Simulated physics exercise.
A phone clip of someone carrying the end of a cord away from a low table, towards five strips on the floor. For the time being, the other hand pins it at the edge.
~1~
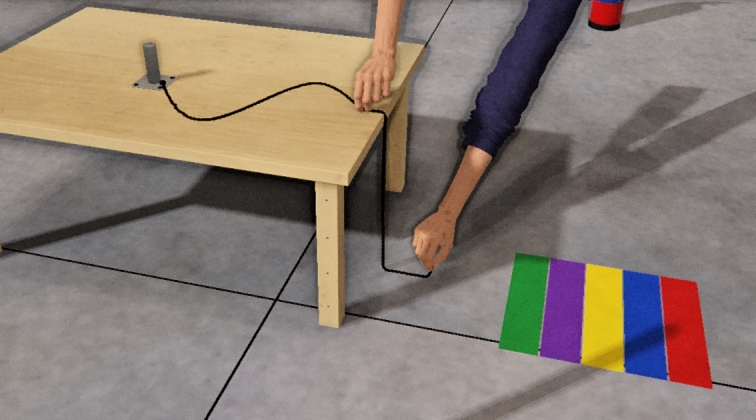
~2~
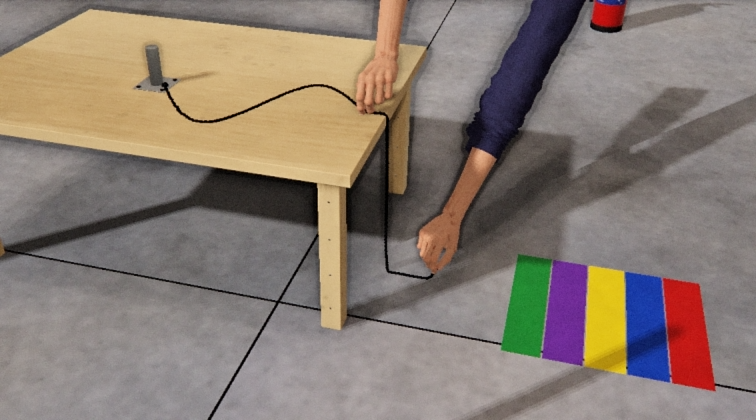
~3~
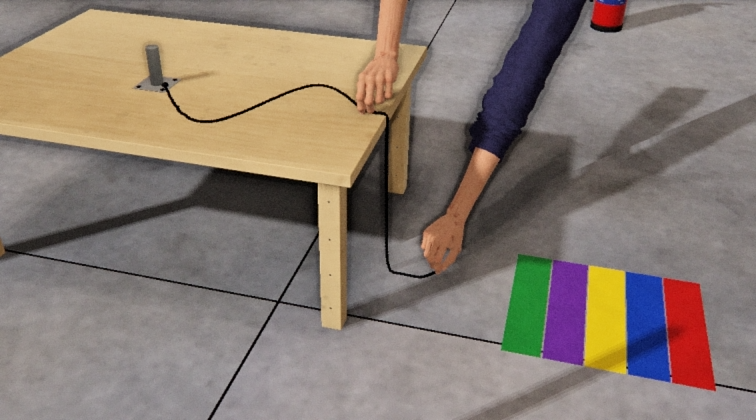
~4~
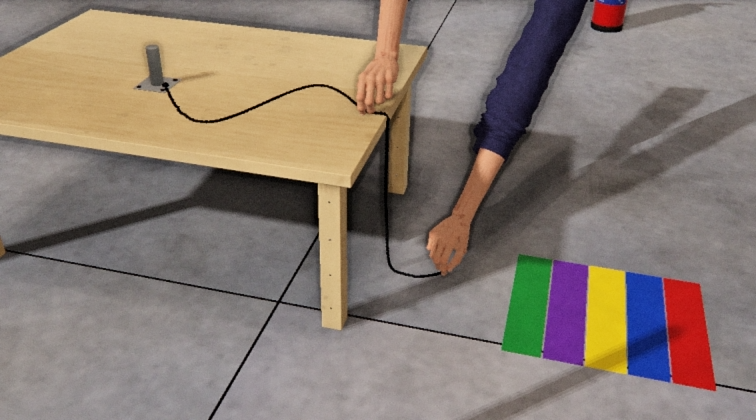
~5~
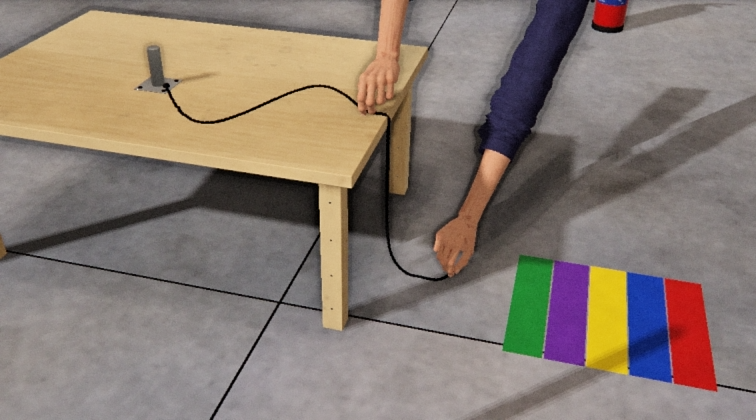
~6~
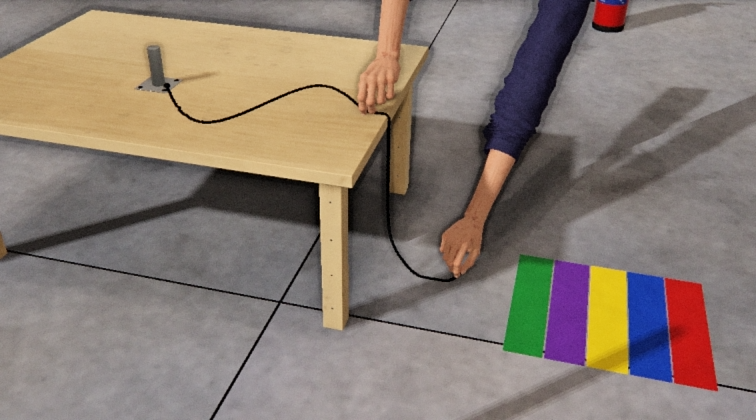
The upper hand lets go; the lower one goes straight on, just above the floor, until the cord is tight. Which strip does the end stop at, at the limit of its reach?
It stops at the red strip.
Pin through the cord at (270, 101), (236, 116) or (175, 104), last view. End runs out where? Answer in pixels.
Try by try, around (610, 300), (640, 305) and (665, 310).
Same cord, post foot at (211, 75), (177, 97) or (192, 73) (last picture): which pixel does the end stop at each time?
The first try gives about (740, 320), the second about (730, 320) and the third about (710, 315).
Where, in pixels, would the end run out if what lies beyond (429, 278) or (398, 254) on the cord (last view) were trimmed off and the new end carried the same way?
Result 1: (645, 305). Result 2: (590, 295).
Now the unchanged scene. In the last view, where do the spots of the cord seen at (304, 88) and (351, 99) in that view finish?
They finish at (380, 116) and (437, 154) respectively.
Soon after, end near (630, 302); over yellow.
Then, end near (670, 309); over blue.
At full stretch, end near (693, 312); over red. It halts on the red strip.
